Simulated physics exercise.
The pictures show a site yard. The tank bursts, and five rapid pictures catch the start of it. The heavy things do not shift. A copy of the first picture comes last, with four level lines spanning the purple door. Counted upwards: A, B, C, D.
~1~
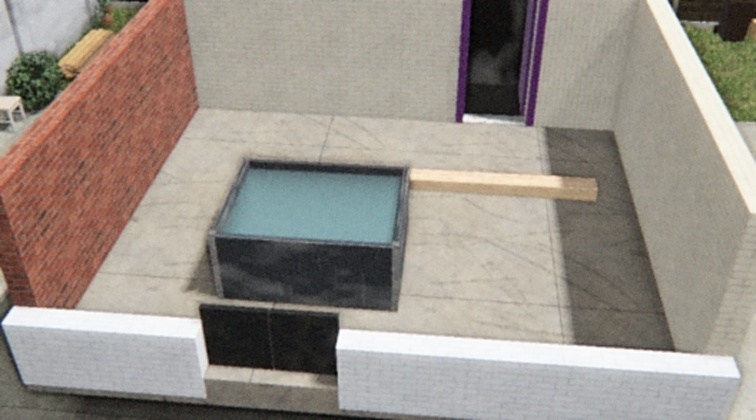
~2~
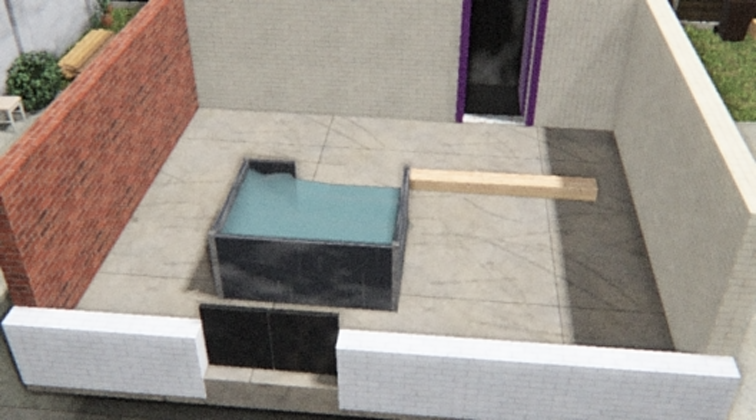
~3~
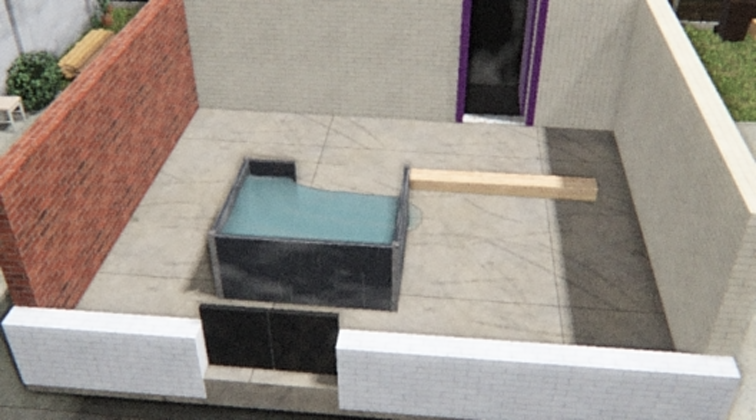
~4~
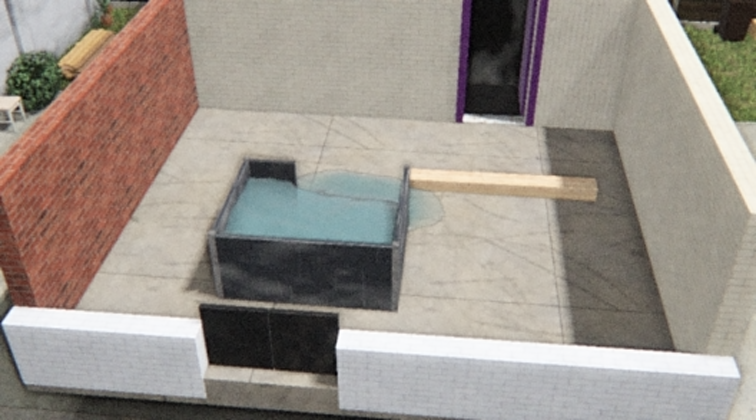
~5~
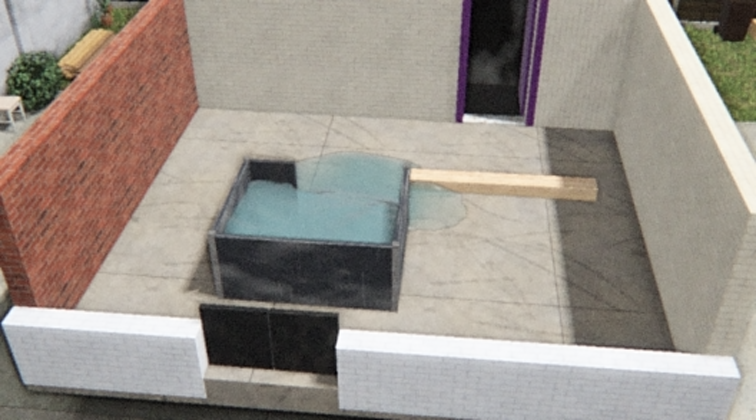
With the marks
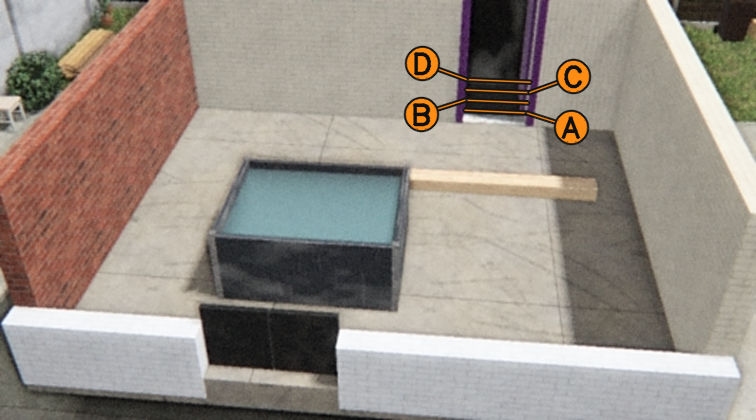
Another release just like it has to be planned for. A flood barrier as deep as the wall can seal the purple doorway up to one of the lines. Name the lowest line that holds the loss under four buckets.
Height A.
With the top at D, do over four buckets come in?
No, that is safe.
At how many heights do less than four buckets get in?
All of them.
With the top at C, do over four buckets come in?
No, that is safe.
On the marked copy, A at (495, 111); B at (496, 101); C at (497, 91); D at (498, 80); from the bottom up A, B, C, D.
With A, a splash gets over, under a bucket.
With B, nothing gets over.
With C, nothing gets over.
With D, nothing gets over.
